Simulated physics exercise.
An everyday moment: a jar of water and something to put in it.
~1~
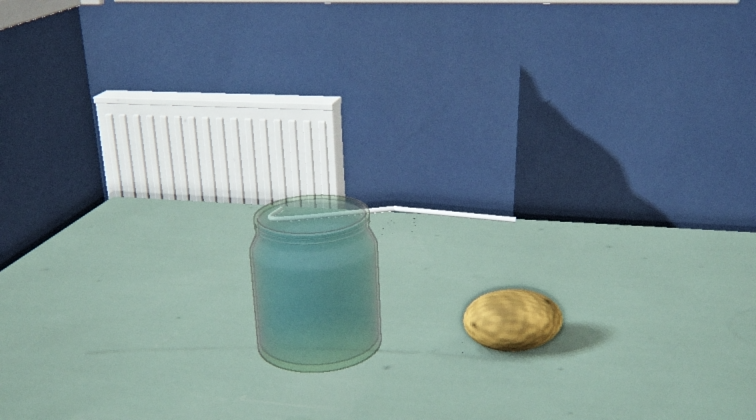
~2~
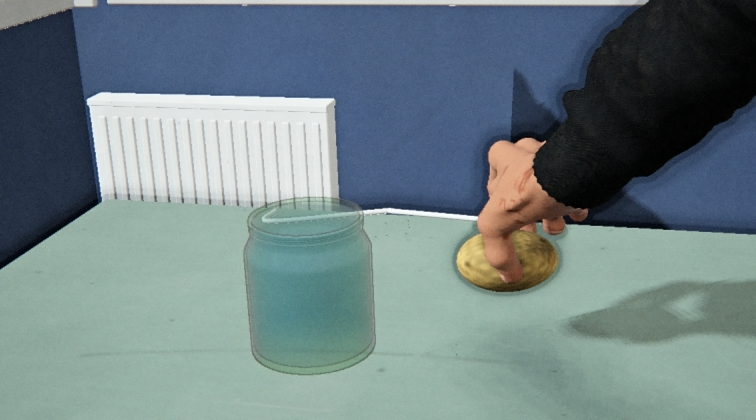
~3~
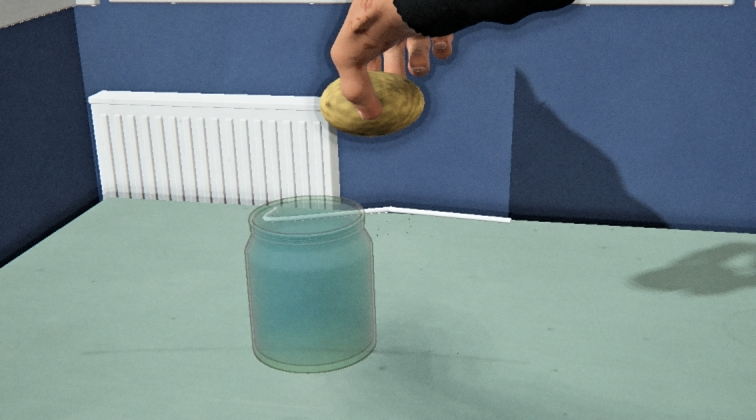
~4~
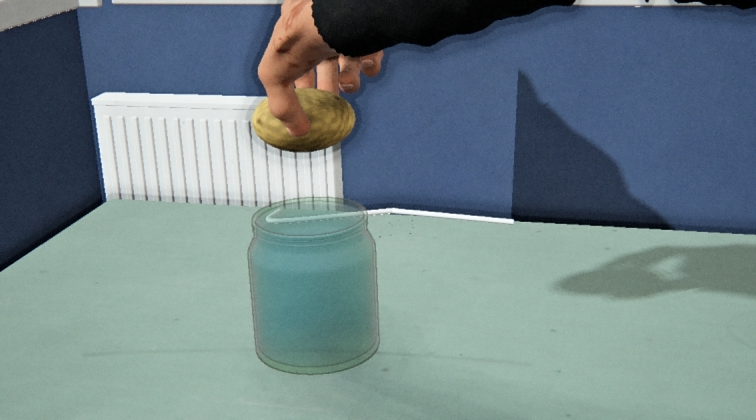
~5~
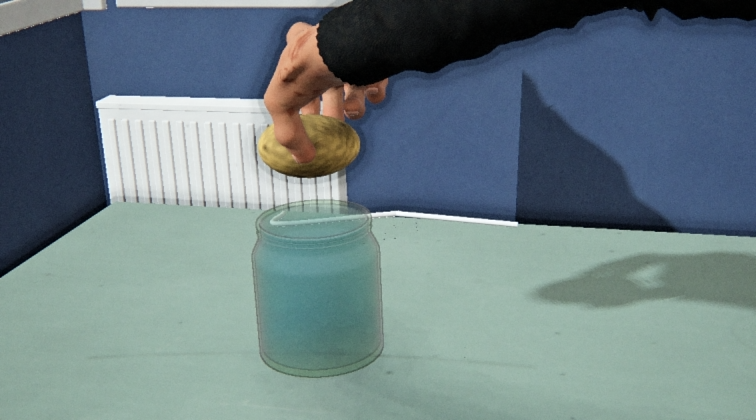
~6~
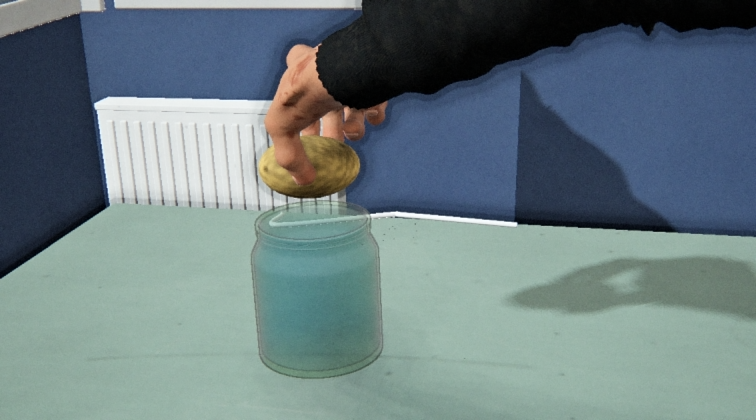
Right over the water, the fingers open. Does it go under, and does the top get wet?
Thing - goes under. Jar - some spills out.
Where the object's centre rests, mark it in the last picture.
In the final view it sits close to pixel (319, 315).
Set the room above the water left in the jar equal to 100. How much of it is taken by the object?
Some 480 per cent.
A moment on, the potato enters the water; the jar is full to the brim; a puddle lies round it.
Further on, the potato goes on down; the jar is full to the brim; a puddle lies round it.
When it is over, the potato rests at the bottom; the jar is full to the brim; a puddle lies round it.
